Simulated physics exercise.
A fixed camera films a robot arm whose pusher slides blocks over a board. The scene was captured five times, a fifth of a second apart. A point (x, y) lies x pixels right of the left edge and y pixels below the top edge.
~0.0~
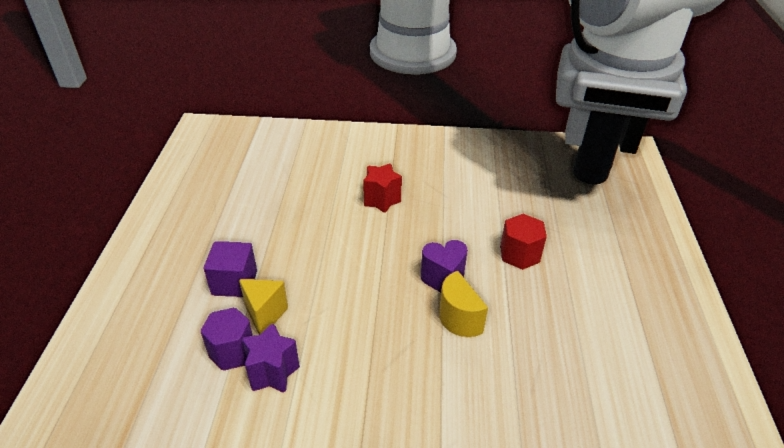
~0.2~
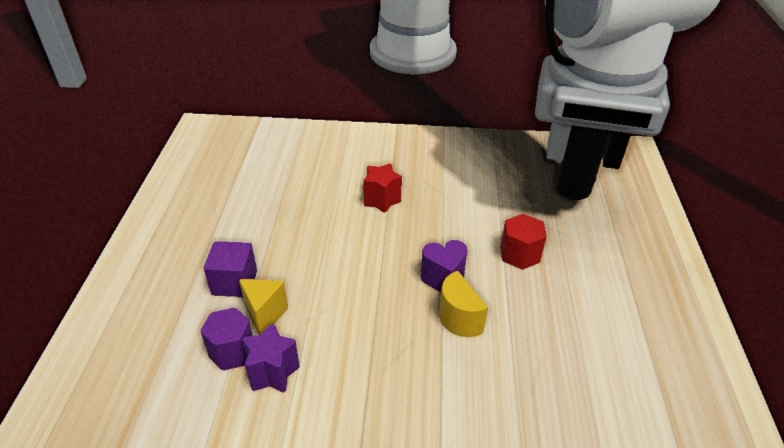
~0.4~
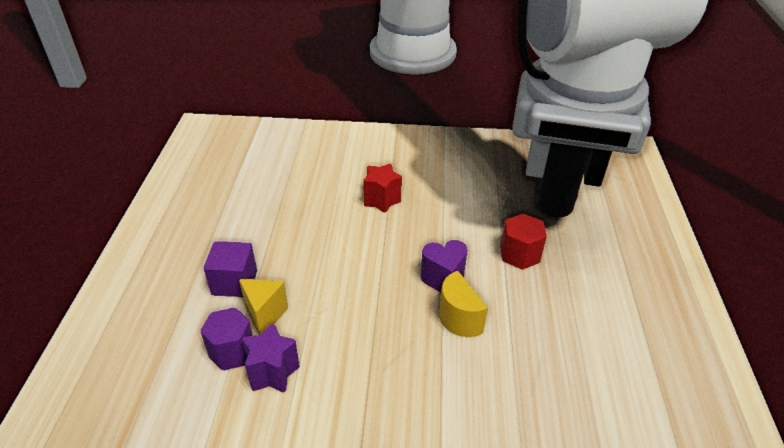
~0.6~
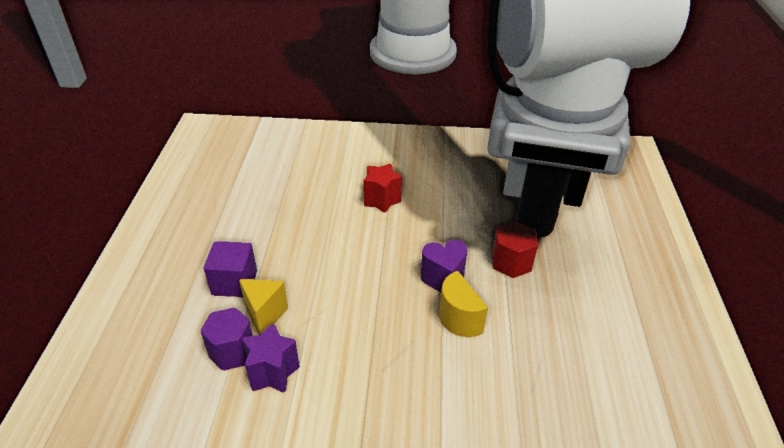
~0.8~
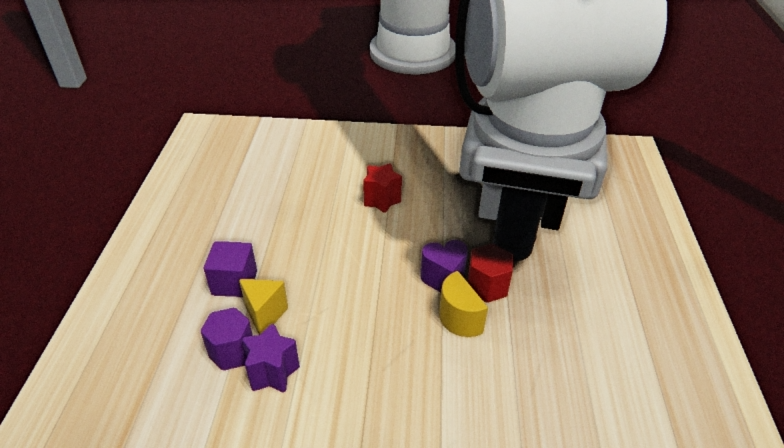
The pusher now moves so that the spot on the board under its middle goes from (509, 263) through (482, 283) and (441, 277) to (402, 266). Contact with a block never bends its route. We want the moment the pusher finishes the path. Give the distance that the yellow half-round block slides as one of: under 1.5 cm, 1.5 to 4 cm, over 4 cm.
That one ends up 1.5 to 4 cm from where it is now.
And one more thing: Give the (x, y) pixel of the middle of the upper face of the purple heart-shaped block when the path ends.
It should be at (368, 248) by then.
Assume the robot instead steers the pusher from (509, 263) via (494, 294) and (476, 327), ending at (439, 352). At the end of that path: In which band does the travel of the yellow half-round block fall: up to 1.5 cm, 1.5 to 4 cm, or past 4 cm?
It gets moved over 4 cm.
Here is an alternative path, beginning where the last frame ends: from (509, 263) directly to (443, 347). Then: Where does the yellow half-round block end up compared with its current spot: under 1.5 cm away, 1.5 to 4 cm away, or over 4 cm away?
My estimate: Beyond 4 cm.
On the path given first. One third of the way, pusher at (484, 267); purple heart-shaped block at (442, 253); yellow half-round block at (449, 306), turned 20° anticlockwise; red six-sided block at (465, 282).
Two thirds of the way, pusher at (443, 261); purple heart-shaped block at (403, 251); yellow half-round block at (444, 312), turned 40° anticlockwise; red six-sided block at (450, 285), turned 15° anticlockwise.
At the end, pusher at (403, 251); purple heart-shaped block at (368, 248), turned 55° anticlockwise; yellow half-round block at (444, 312), turned 40° anticlockwise; red six-sided block at (450, 285), turned 15° anticlockwise.
